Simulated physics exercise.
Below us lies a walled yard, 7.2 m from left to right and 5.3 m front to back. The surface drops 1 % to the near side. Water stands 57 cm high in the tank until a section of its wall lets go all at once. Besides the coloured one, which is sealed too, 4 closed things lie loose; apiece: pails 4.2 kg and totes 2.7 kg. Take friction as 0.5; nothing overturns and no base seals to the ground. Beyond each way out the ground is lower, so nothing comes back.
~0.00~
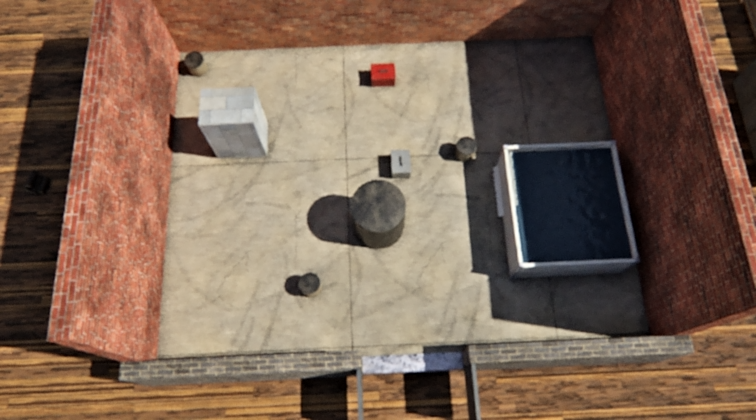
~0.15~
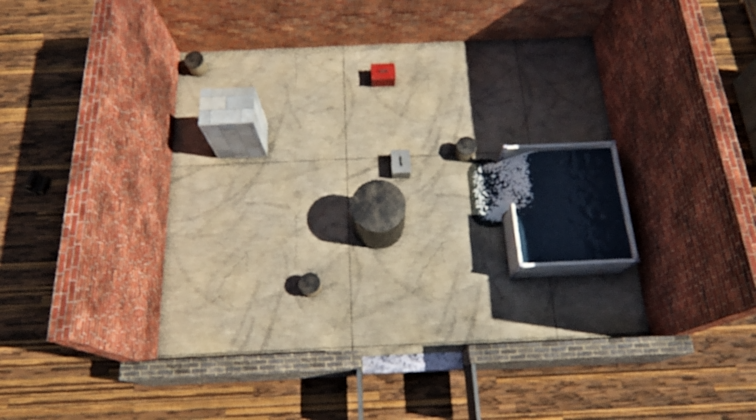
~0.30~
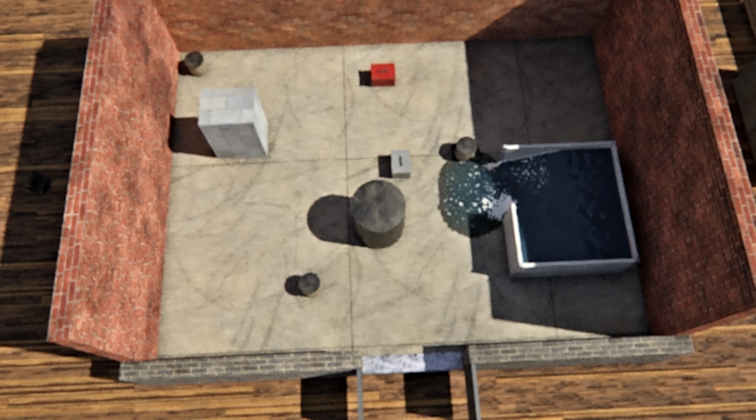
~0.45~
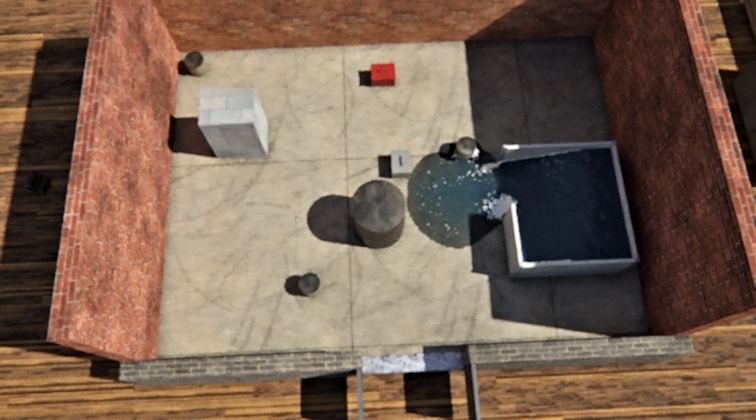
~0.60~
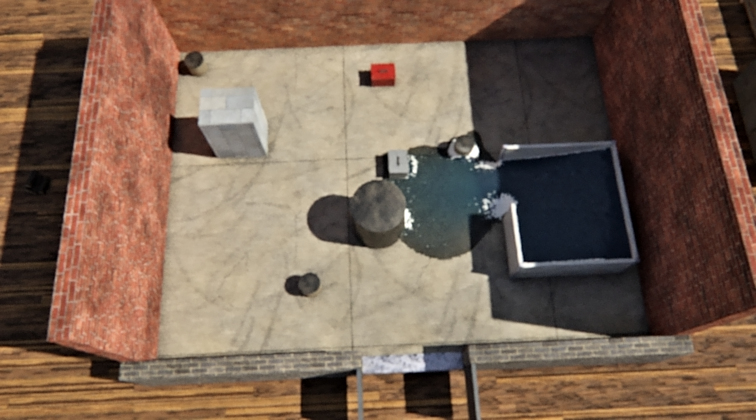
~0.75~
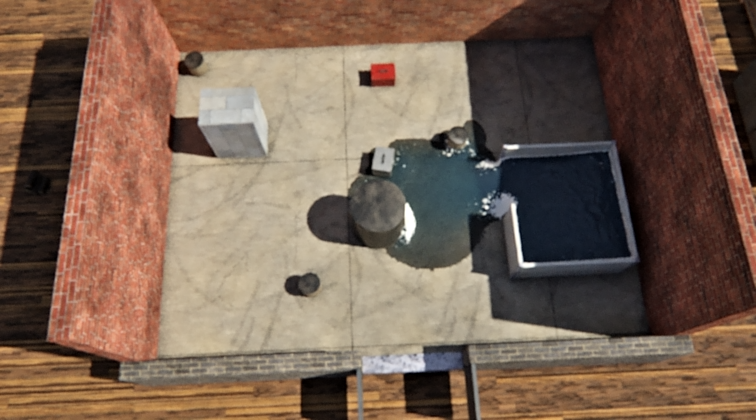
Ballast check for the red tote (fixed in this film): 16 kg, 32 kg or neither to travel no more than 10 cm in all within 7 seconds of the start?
Verdict: The smaller load will do.
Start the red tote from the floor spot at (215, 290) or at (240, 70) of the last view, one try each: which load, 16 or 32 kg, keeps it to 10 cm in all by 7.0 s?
In that order: The smaller is enough; it takes the larger.
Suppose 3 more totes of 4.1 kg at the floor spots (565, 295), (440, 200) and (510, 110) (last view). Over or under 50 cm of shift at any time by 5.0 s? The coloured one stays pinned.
In that order: Under, more, under.
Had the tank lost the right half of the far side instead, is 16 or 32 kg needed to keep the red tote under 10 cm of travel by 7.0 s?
Then only the larger load is enough.
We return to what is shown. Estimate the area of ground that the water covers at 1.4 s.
Some 12 m2.
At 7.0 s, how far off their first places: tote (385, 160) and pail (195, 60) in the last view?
In that order: 350 cm, 60 cm.
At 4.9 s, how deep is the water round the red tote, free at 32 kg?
Roughly 3 cm.
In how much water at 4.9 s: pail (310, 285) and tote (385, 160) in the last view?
About 1 and 9 cm.
After 1.4 s the red tote would be 0 cm from its start with 16 kg and 0 cm from its start with 32 kg; 0 cm of water round it then.
After 3.1 s the red tote would be 0 cm from its start with 16 kg and 0 cm from its start with 32 kg; 4 cm of water round it then.
After 4.9 s the red tote would be 0 cm from its start with 16 kg and 0 cm from its start with 32 kg; 3 cm of water round it then.
After 7.0 s the red tote would be 0 cm from its start with 16 kg and 0 cm from its start with 32 kg; 5 cm of water round it then.
